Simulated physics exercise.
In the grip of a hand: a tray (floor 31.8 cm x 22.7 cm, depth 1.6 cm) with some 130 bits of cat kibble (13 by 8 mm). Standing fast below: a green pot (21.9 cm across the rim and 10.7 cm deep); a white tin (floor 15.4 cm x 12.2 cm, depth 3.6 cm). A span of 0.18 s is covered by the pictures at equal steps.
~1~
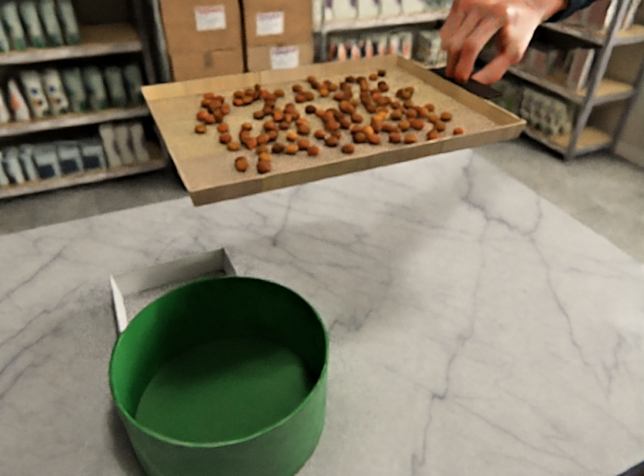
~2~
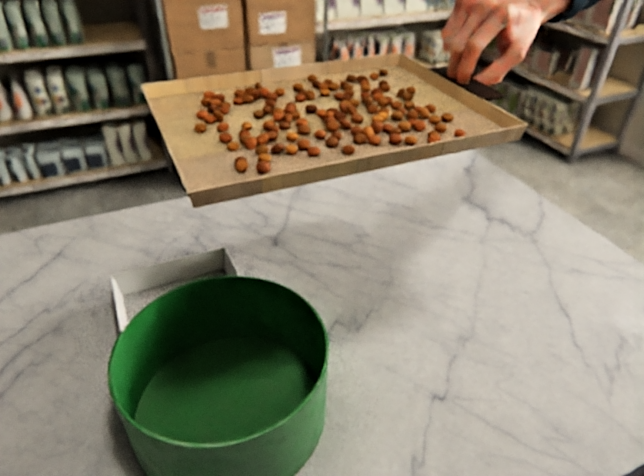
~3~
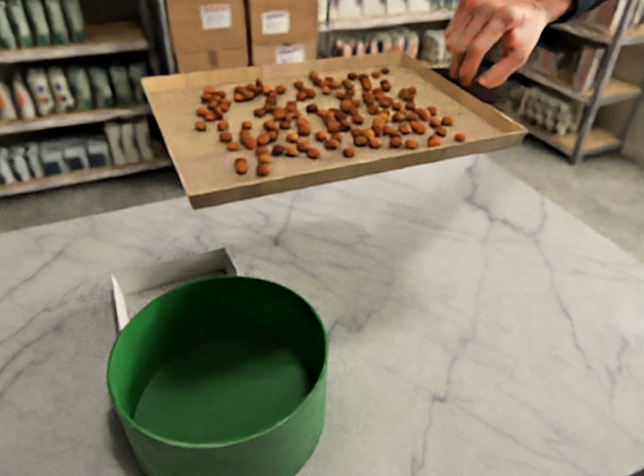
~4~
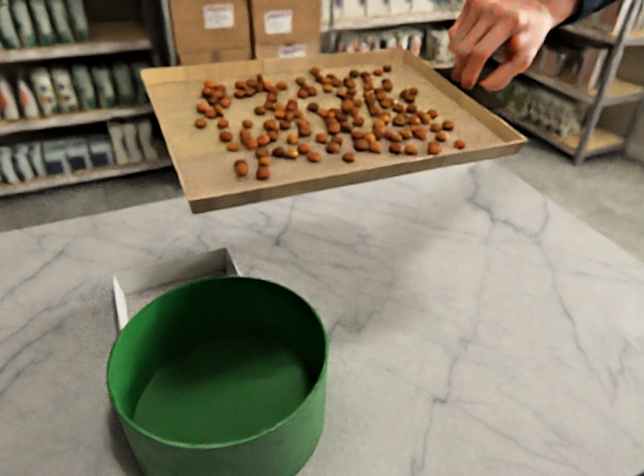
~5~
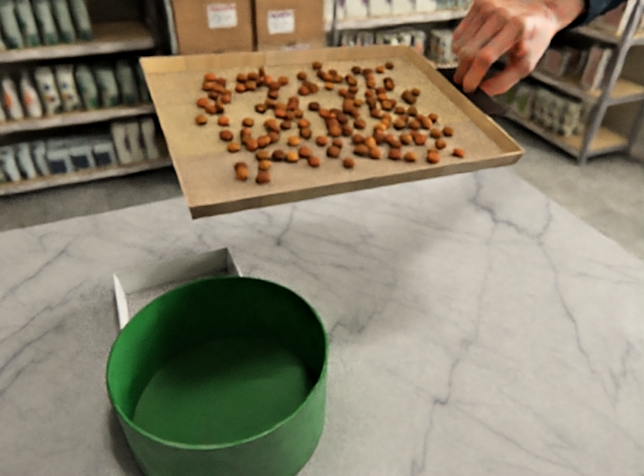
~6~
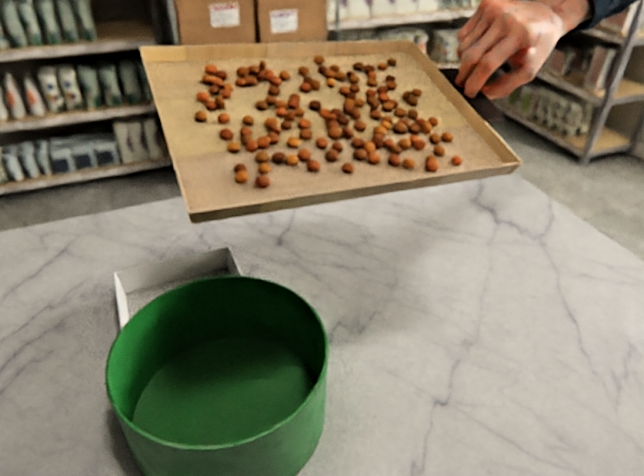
A tray of brown kibble tilts slightly toward the front as a hand holds it.
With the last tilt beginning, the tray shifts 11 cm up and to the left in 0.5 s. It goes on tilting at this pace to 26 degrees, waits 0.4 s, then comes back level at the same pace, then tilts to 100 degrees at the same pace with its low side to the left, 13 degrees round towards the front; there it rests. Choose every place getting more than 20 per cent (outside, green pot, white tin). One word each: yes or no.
Outside: No. Green pot: Yes. White tin: No.
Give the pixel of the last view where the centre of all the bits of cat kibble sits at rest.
Look near (185, 398) in the final view.
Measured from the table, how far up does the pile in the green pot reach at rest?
I'd guess close to 2.0 centimetres.
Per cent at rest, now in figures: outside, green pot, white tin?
Outside 10, green pot 85, white tin 5.
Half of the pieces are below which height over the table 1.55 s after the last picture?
I'd put it close to 18 cm.
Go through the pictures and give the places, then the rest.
In the first picture, tray at (380, 153); tilt 0 degrees; leading edge at (161, 129); middle of the load at (321, 113); green pot at (222, 346); white tin at (179, 290).
In the second picture, tray at (380, 155); tilt 1 degrees; leading edge at (161, 128); middle of the load at (321, 113).
In the third picture, tray at (380, 160); tilt 3 degrees; leading edge at (161, 126); middle of the load at (322, 113).
In the fourth picture, tray at (380, 167); tilt 6 degrees; low side front; leading edge at (161, 124); middle of the load at (323, 113).
In the fifth picture, tray at (380, 176); tilt 11 degrees; low side front; leading edge at (161, 120); middle of the load at (324, 113).
In the sixth picture, tray at (378, 185); tilt 15 degrees; low side front; leading edge at (161, 117); middle of the load at (325, 113); green pot at (220, 347); white tin at (182, 288).
Then, 0.60 s after the last picture, tilt 25 degrees; tray 100 %; middle of all pieces on or above the table near (370, 161).
Then, 1.09 s after the last picture, tilt 17 degrees; tray 100 %; middle of all pieces on or above the table near (345, 126).
Then, 1.55 s after the last picture, tilt 73 degrees; tray 45 %, green pot 20 %, in the air 35 %; middle of all pieces on or above the table near (179, 288).
Then, 1.98 s after the last picture, tilt 100 degrees; white tin 5 %, tray 5 %, outside 10 %, green pot 80 %; middle of all pieces on or above the table near (190, 382).
In the end, white tin 5 %, tray 0 %, outside 10 %, green pot 85 %.
